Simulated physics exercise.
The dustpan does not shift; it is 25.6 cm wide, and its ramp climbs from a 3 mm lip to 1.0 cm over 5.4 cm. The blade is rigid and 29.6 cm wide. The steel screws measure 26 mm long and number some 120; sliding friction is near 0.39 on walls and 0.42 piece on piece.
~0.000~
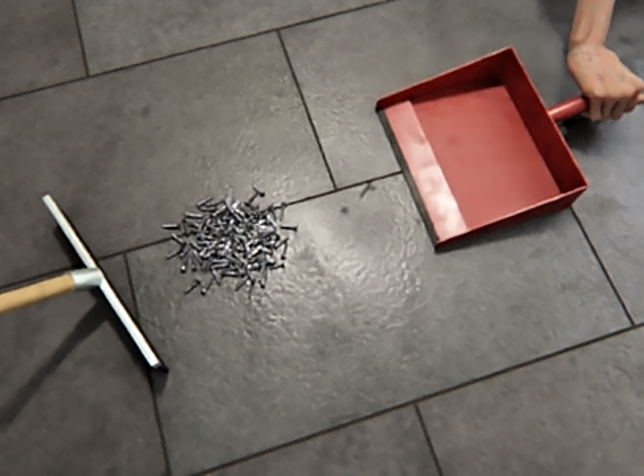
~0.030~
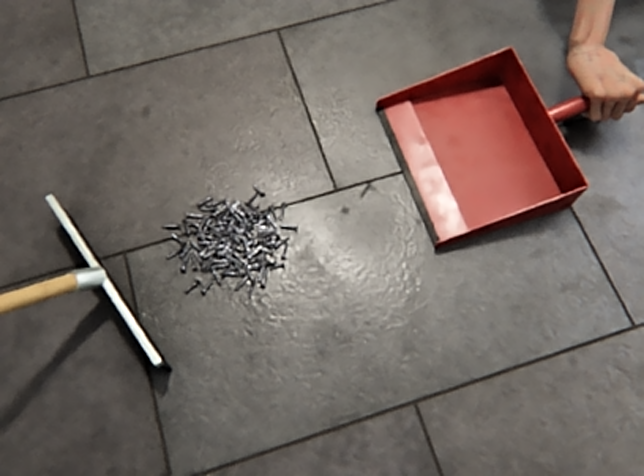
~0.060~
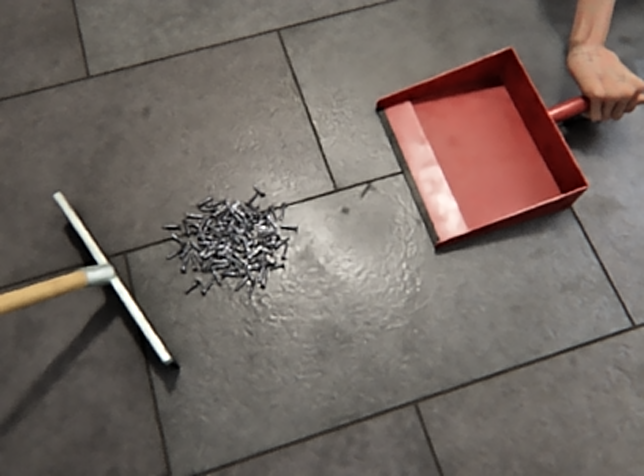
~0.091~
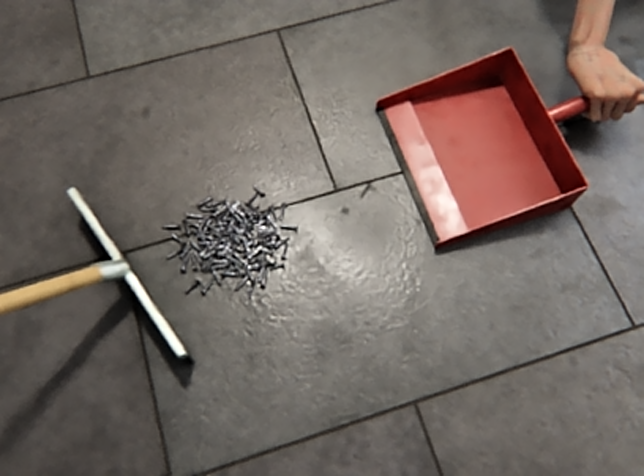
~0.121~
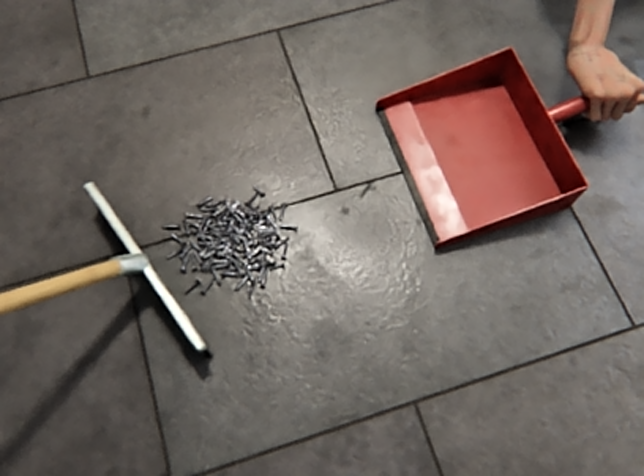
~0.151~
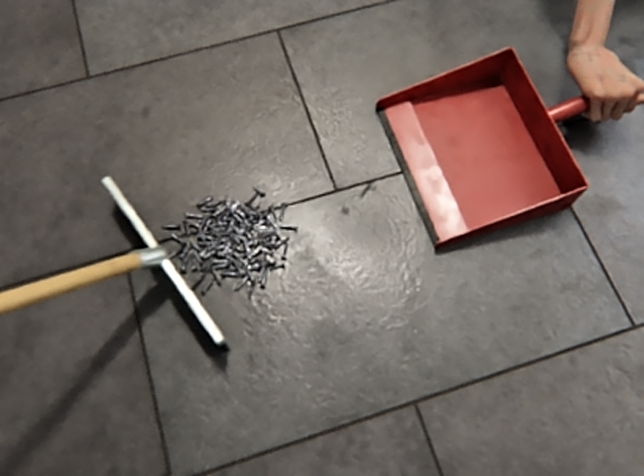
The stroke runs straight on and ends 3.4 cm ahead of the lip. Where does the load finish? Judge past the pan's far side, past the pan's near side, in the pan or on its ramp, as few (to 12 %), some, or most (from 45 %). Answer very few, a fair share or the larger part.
Far side: Very few, near side: Very few, pan: Very few.
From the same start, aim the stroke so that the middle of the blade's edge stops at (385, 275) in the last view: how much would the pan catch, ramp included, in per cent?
About 0 per cent.
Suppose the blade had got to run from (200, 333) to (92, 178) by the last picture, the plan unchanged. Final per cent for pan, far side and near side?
Pan 5, far 15, near 0.
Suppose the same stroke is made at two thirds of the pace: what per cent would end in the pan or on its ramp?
It would be near 0 per cent.
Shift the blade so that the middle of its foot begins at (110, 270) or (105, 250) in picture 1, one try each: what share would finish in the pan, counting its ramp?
Some 10 and 20 per cent.
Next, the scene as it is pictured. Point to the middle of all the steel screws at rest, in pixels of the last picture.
At about (385, 170).
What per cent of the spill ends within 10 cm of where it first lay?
About 0 per cent.
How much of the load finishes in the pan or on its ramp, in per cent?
About 5 per cent.
After 0.33 s, middle of the blade 23 cm from the lip; 0 % over the lip, far side 0 %, near side 0 %.
After 0.45 s, middle of the blade 12 cm from the lip; 0 % over the lip, far side 0 %, near side 0 %.
After 0.70 s, middle of the blade 8 cm from the lip; 5 % over the lip, far side 10 %, near side 0 %.
At rest (1.3 s), far side 10 %, near side 0 %, pan 5 %, in front of the lip or behind the blade 85 %.
